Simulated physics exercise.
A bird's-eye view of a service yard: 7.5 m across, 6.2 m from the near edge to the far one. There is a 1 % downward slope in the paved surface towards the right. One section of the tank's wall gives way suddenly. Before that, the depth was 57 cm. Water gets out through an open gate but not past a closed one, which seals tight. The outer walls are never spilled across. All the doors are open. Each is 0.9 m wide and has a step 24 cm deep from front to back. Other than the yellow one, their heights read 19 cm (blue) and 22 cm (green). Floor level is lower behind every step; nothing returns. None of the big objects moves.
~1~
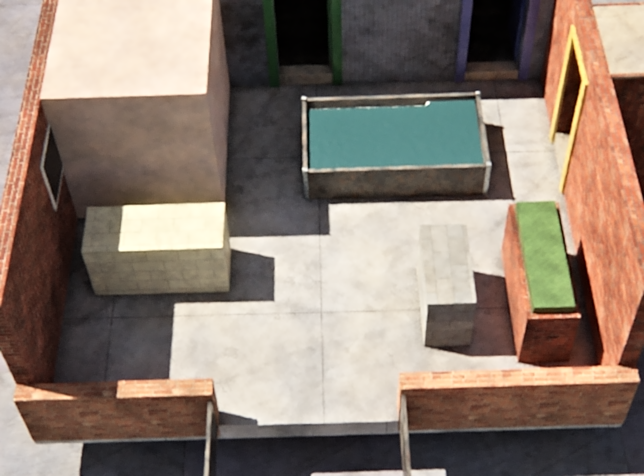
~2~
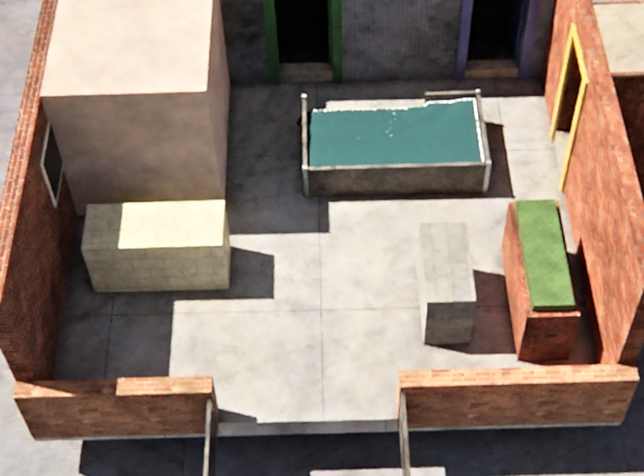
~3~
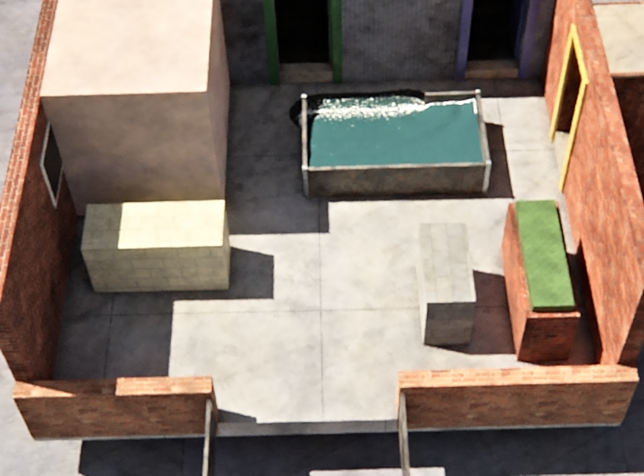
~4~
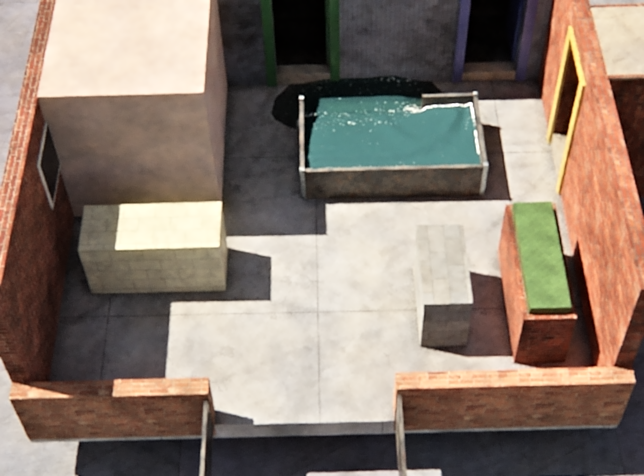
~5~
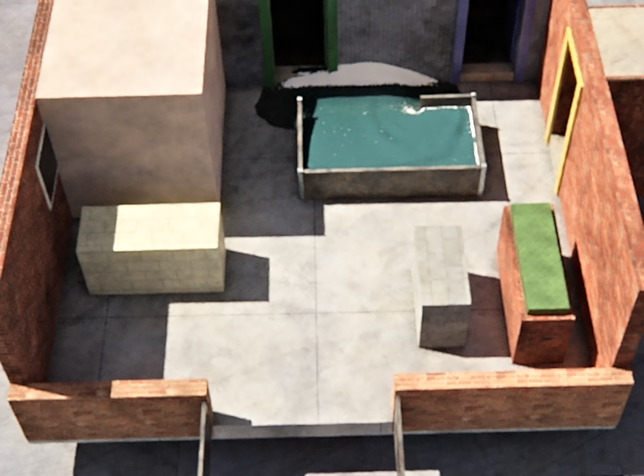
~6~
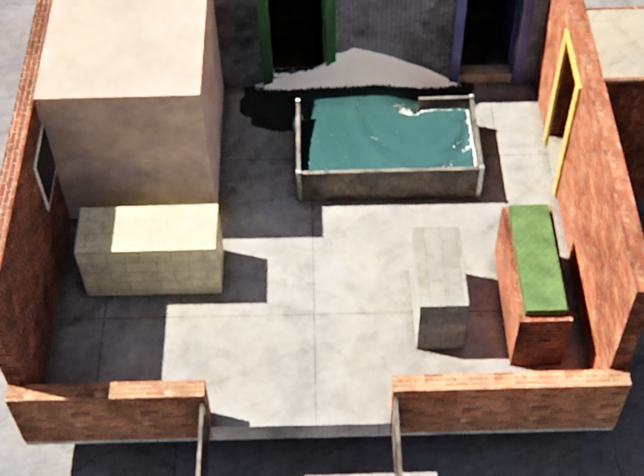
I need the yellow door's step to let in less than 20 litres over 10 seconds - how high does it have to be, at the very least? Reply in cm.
I would say 7 cm at the least.
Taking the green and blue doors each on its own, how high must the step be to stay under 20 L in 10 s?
You'd want some 30 cm at green and some 12.5 cm at blue.
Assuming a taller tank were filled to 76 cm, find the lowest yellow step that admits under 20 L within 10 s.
The step needs to be some 9.5 cm.
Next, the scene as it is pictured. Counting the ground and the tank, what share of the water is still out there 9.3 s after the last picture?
About 82 in every hundred.
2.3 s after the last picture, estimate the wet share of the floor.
Roughly 40 percent of the floor is wet.
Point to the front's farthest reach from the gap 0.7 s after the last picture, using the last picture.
I'd put the front's tip around (529, 85).
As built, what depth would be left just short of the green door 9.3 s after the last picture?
You'd measure close to 6.5 cm there.
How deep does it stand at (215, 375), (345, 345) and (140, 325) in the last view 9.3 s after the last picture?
Taking the spots in order: About 2, 6 and 0 centimetres.
Then, 0.7 s after the last picture water covers 15 % of the floor, deepest (44 cm) near (358, 88); it has not reached the yellow door.
Then, 2.3 s after the last picture water covers 40 % of the floor, deepest (26 cm) near (230, 98); 11 cm at the yellow door, 0 litres in over its 26 cm step.
Then, 9.3 s after the last picture water covers 85 % of the floor, deepest (12 cm) near (530, 92); 7 cm at the yellow door, 0 litres in over its 26 cm step.
At the yellow door as built, the water peaked near 13 cm, 1.7 s after the last picture.
Run again over the same 10 s with other heights there, 25 litres in over 6.5 cm, 10 litres over 8.5 cm. The limit of 20 litres is kept from about 7 cm up.
